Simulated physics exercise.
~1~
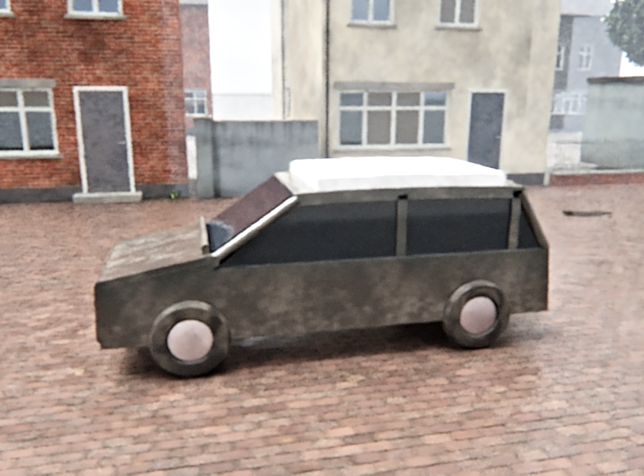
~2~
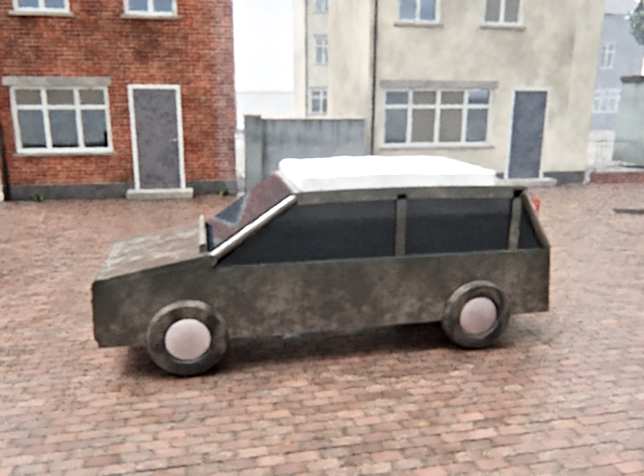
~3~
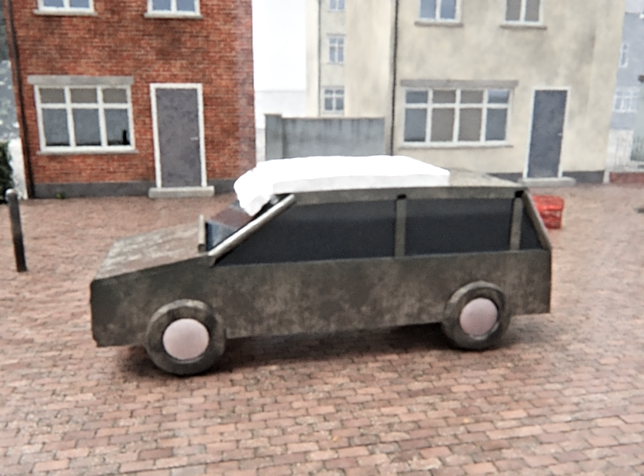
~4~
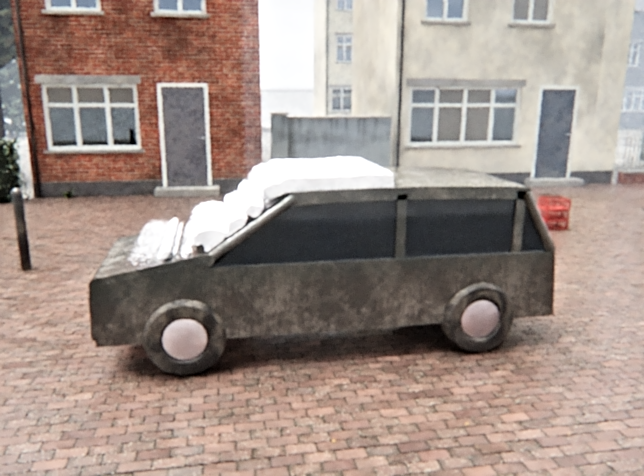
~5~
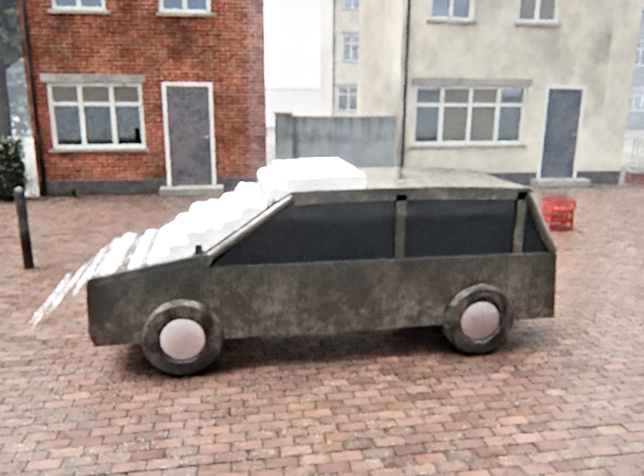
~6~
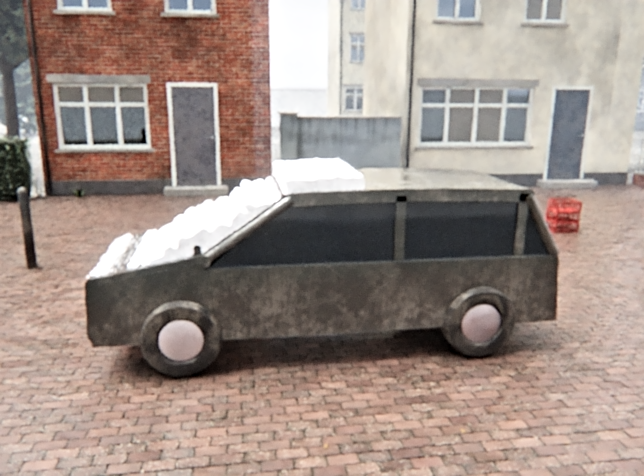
The thick slab of snow on a dark car's roof slid forward as the car slowed on a brick street, tumbling down the windscreen and over the bonnet to the nose, and ended heaped along glass and bonnet with a block still on the front of the roof.
